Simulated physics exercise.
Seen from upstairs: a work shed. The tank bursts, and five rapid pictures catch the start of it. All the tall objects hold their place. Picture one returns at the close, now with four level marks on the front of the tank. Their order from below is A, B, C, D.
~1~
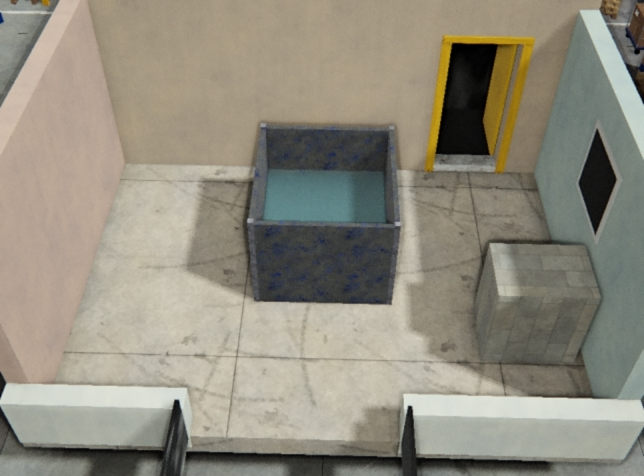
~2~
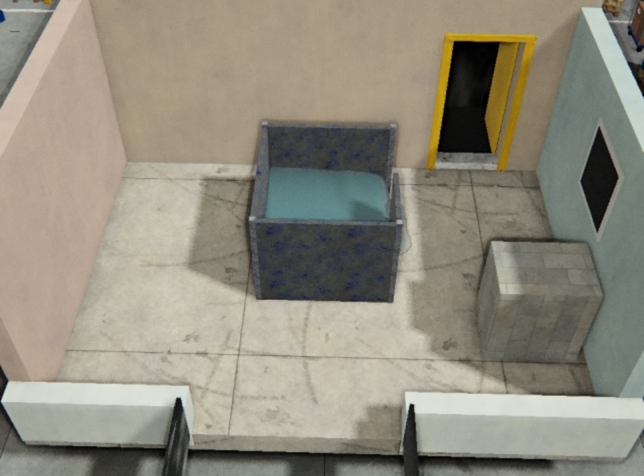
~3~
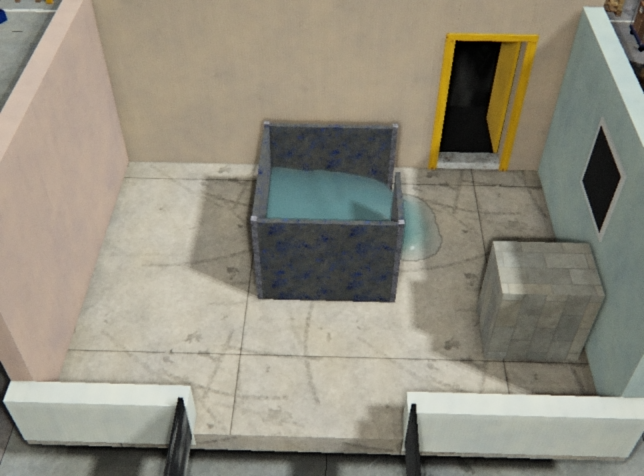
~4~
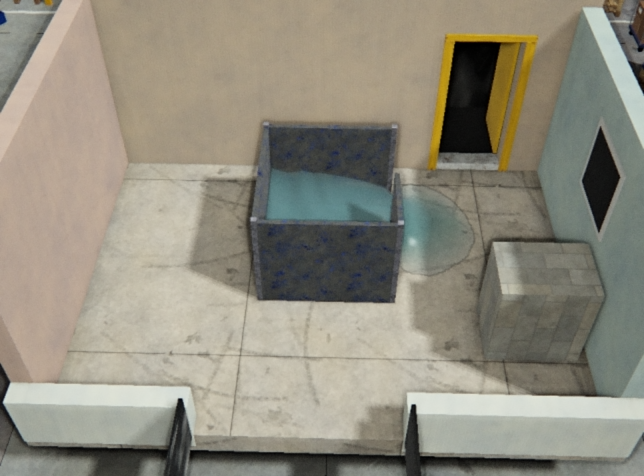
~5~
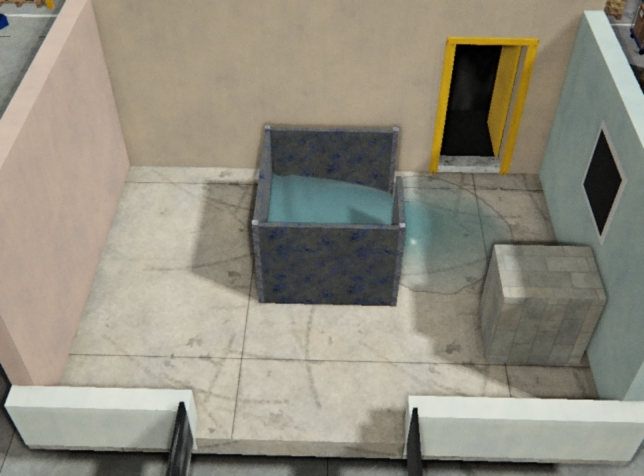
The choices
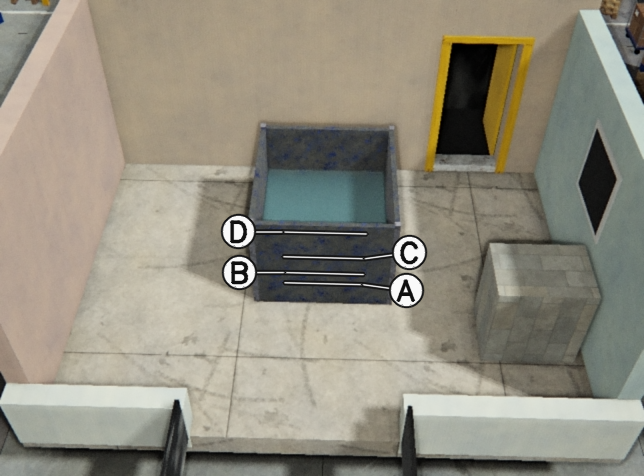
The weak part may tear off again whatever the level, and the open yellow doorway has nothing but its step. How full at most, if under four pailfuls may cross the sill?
The limit is A.
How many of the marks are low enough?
One of the four.
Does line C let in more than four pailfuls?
Yes, that goes wrong.
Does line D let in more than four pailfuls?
Yes, that goes wrong.
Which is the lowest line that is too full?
B.
On the marked copy, A at (323, 283); B at (323, 273); C at (324, 257); D at (324, 232); from the bottom up A, B, C, D.
With A, a bucket or two gets in.
With B, about 10 bucketfuls get in.
With C, dozens of bucketfuls pour in.
With D, dozens of bucketfuls pour in.
